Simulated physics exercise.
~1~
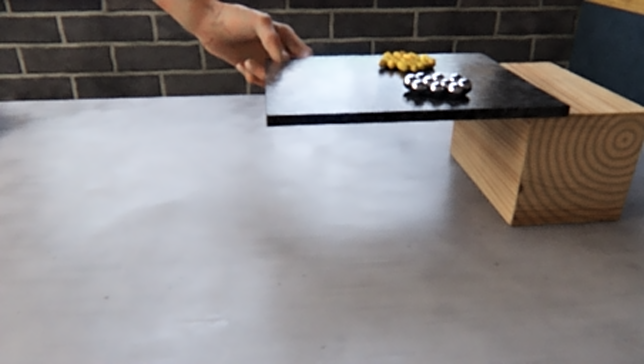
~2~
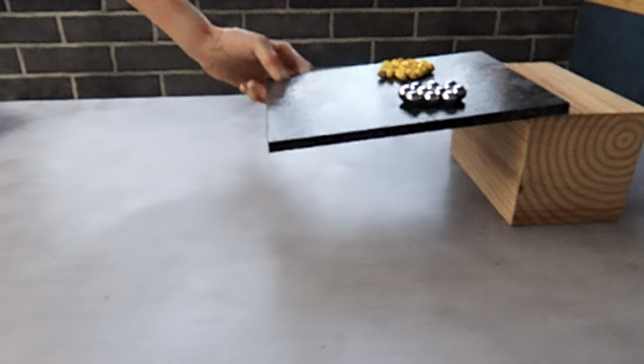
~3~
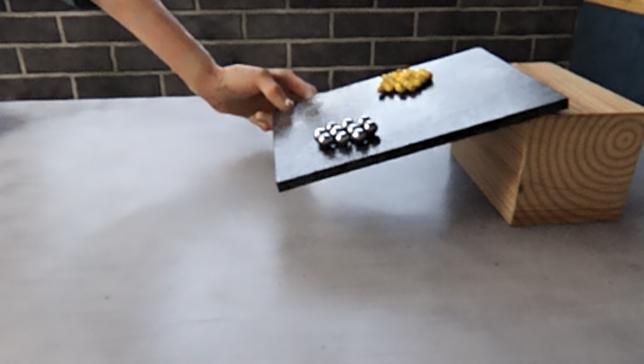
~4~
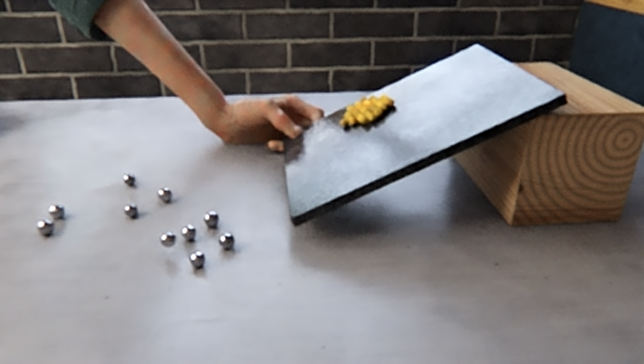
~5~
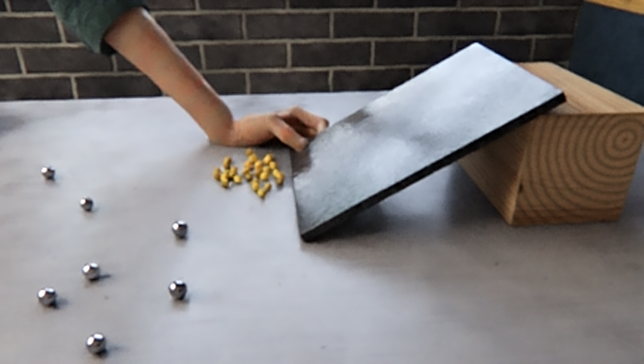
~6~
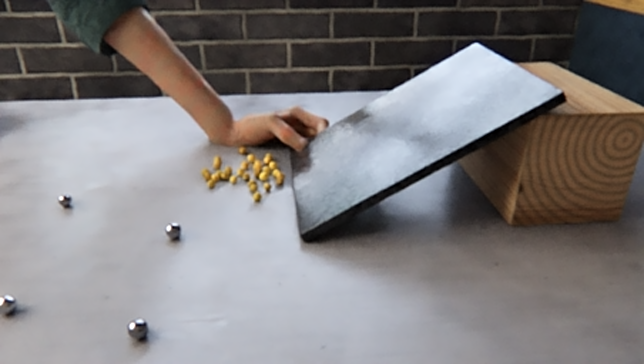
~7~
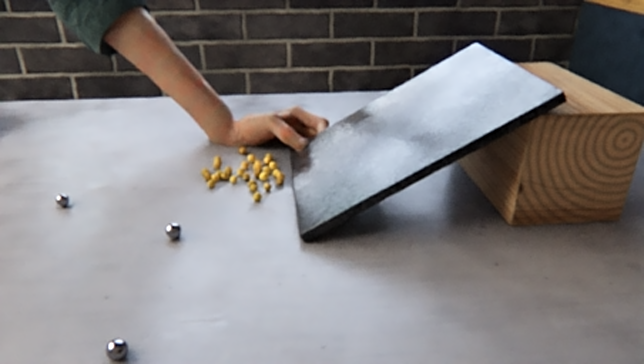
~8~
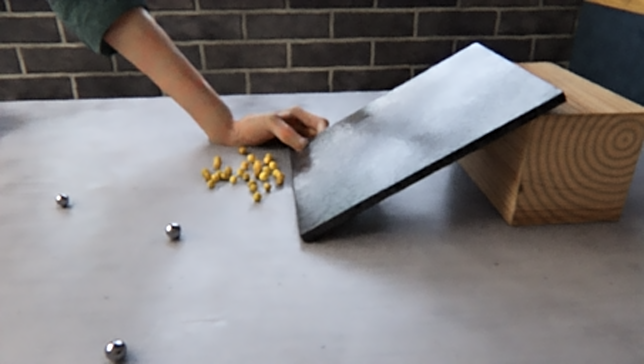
On a grey table by a dark brick wall, a hand lowered one end of a black board propped on a wooden block until silver balls rolled off and scattered far left, then small yellow pieces slid down and stayed bunched near its lower edge.
